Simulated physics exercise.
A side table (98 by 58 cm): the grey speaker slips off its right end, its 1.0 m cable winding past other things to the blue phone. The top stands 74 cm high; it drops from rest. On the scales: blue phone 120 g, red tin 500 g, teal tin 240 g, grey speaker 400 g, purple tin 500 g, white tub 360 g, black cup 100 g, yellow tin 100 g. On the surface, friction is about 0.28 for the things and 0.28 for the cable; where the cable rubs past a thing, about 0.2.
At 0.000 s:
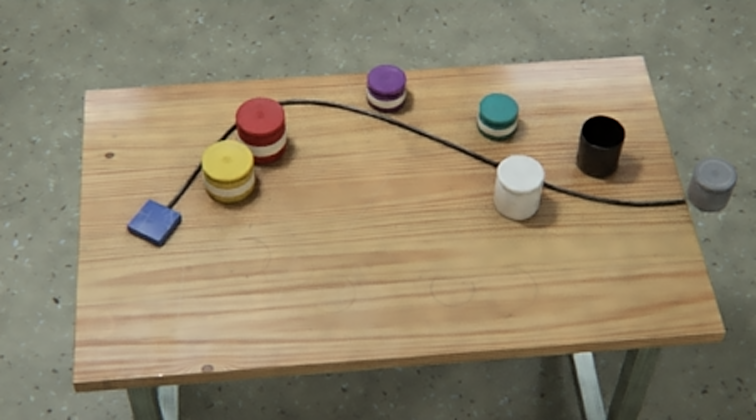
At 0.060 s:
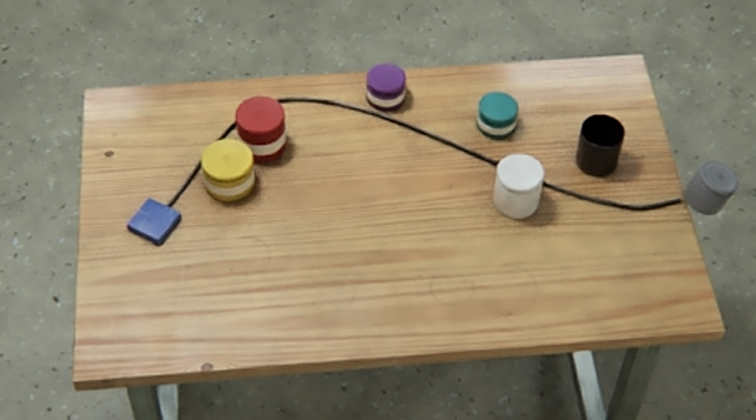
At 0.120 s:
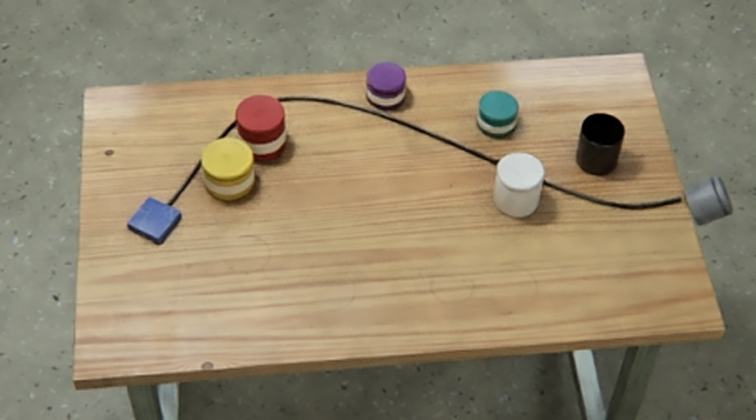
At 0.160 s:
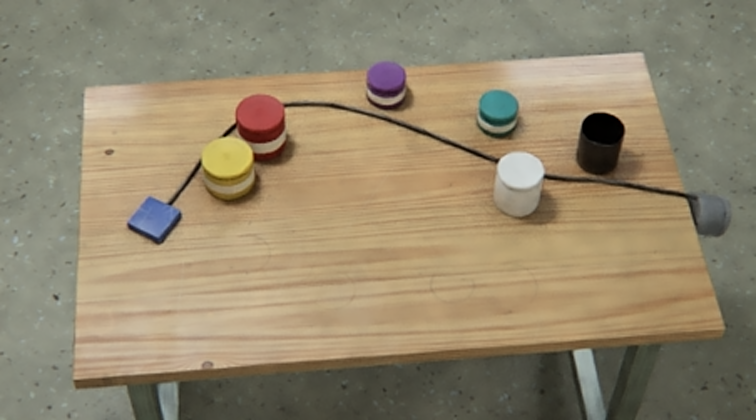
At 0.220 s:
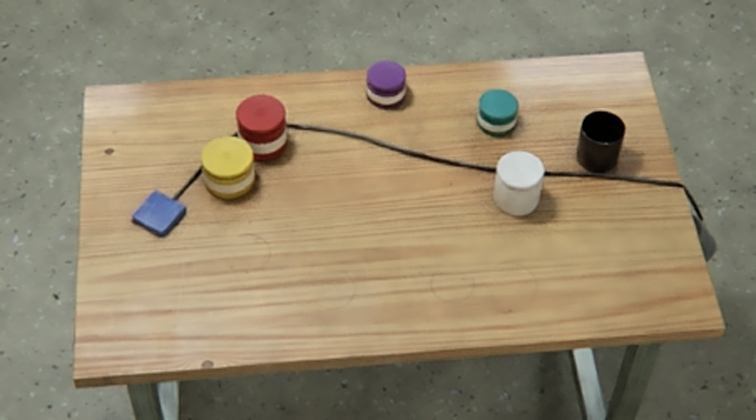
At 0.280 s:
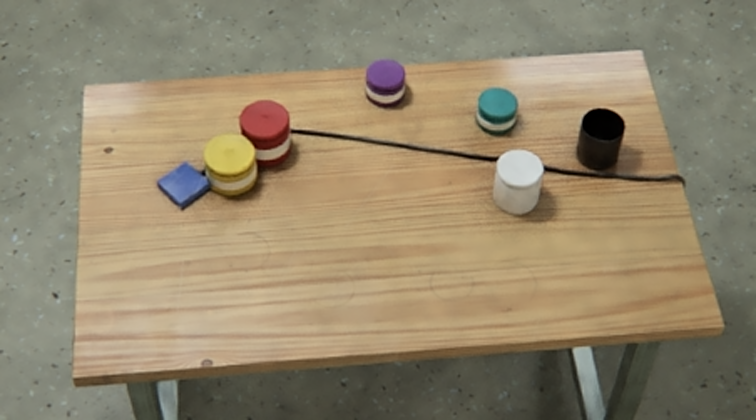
A grey cylinder at the right edge of a wooden table, tied to a black cord, tilts over the edge and drops out of view. The cord pulls straighter between the containers, and the blue slab at its other end slides right, up against the yellow tin, as the red and yellow tins shift slightly.
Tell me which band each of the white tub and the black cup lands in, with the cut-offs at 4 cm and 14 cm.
Bands: The white tub is in the bottom band; the black cup is in the top band.
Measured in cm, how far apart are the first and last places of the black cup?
Black cup: 15 cm.
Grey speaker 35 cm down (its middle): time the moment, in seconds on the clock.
That comes at 0.42 seconds.
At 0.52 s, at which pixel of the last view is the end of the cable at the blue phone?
Somewhere about (363, 87) in the final view.
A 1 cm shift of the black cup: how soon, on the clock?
Answer: Black cup, 0.50 s.
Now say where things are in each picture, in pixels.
In the first picture, white tub (521, 173); black cup (604, 132); cable runs through (627, 203) (402, 125).
In the second picture, grey speaker (715, 176); cable runs through (624, 206) (401, 123).
In the third picture, grey speaker (709, 201); cable runs through (624, 206) (401, 121).
In the fourth picture, grey speaker (705, 215); cable runs through (639, 186) (408, 126).
In the fifth picture, blue phone (158, 211); grey speaker (691, 242); cable runs through (679, 184) (432, 158).
In the sixth picture, white tub (520, 167); black cup (604, 124); cable runs through (482, 157) (358, 138).
After 0.5 s, the cable's tail end at (363, 87); black cup 1 cm off its start, blue phone 41 cm off its start, grey speaker over the edge.
After 0.7 s, the cable's tail end at (433, 90); black cup 14 cm off its start, blue phone 52 cm off its start, grey speaker over the edge.
After 1.0 s, the cable's tail end at (471, 140); black cup 17 cm off its start at (615, 52), blue phone 53 cm off its start at (461, 122), purple tin 18 cm off its start at (490, 65).
After 1.2 s, the cable's tail end at (499, 164); black cup 17 cm off its start, blue phone 56 cm off its start, purple tin 18 cm off its start.
After 2.4 s, the cable's tail end at (500, 163); black cup 17 cm off its start at (615, 52), white tub 0 cm off its start at (520, 167), blue phone 56 cm off its start at (488, 145), purple tin 18 cm off its start at (490, 65).
